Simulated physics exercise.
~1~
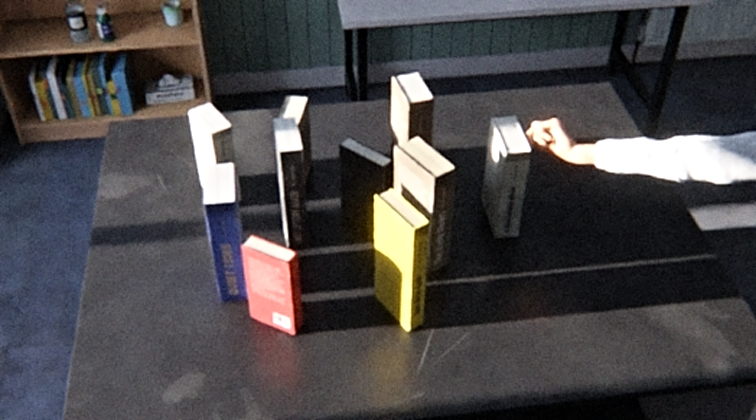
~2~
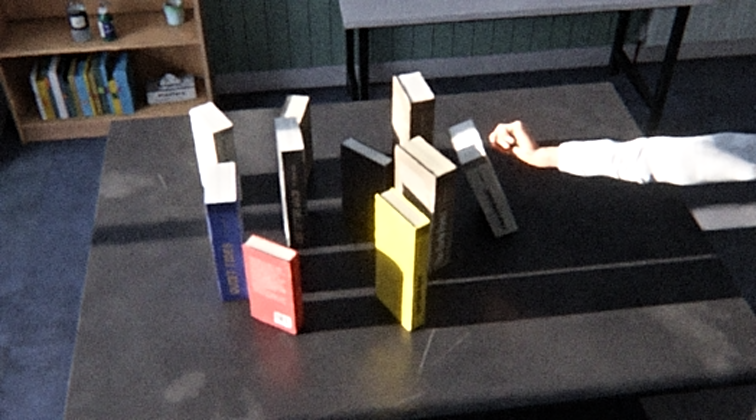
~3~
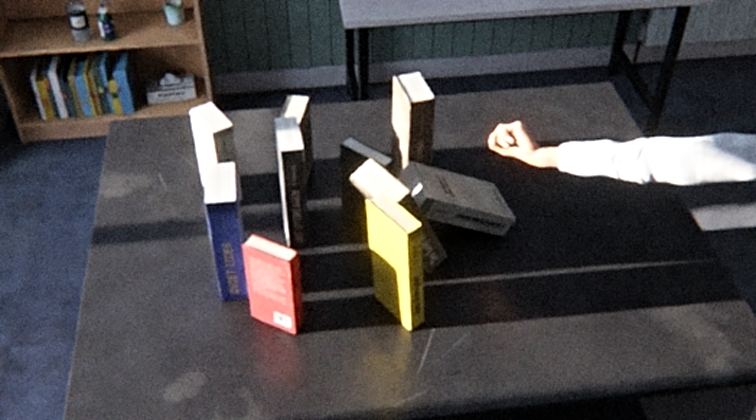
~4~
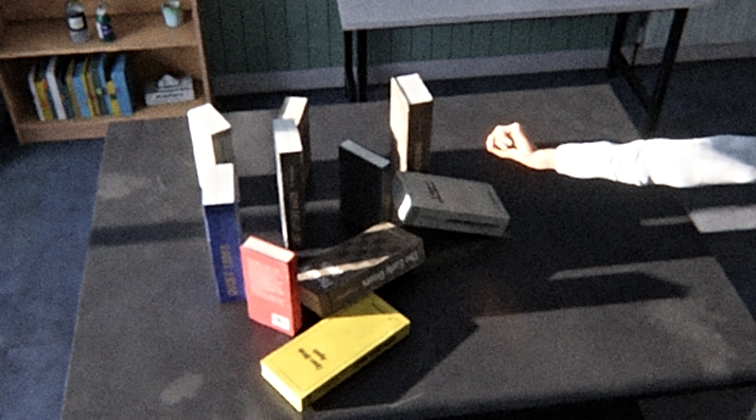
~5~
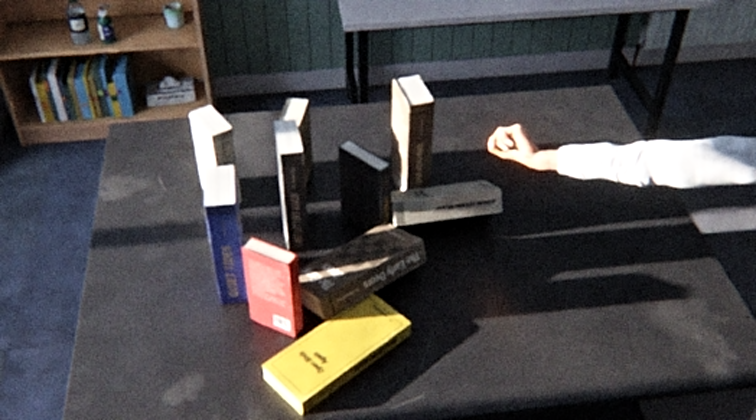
In this clip, a hand tips a gray book leftward on a dark table crowded with upright books, and it topples against a dark book, which falls along with the yellow one; the three lie flat while the red, blue and other books remain standing.
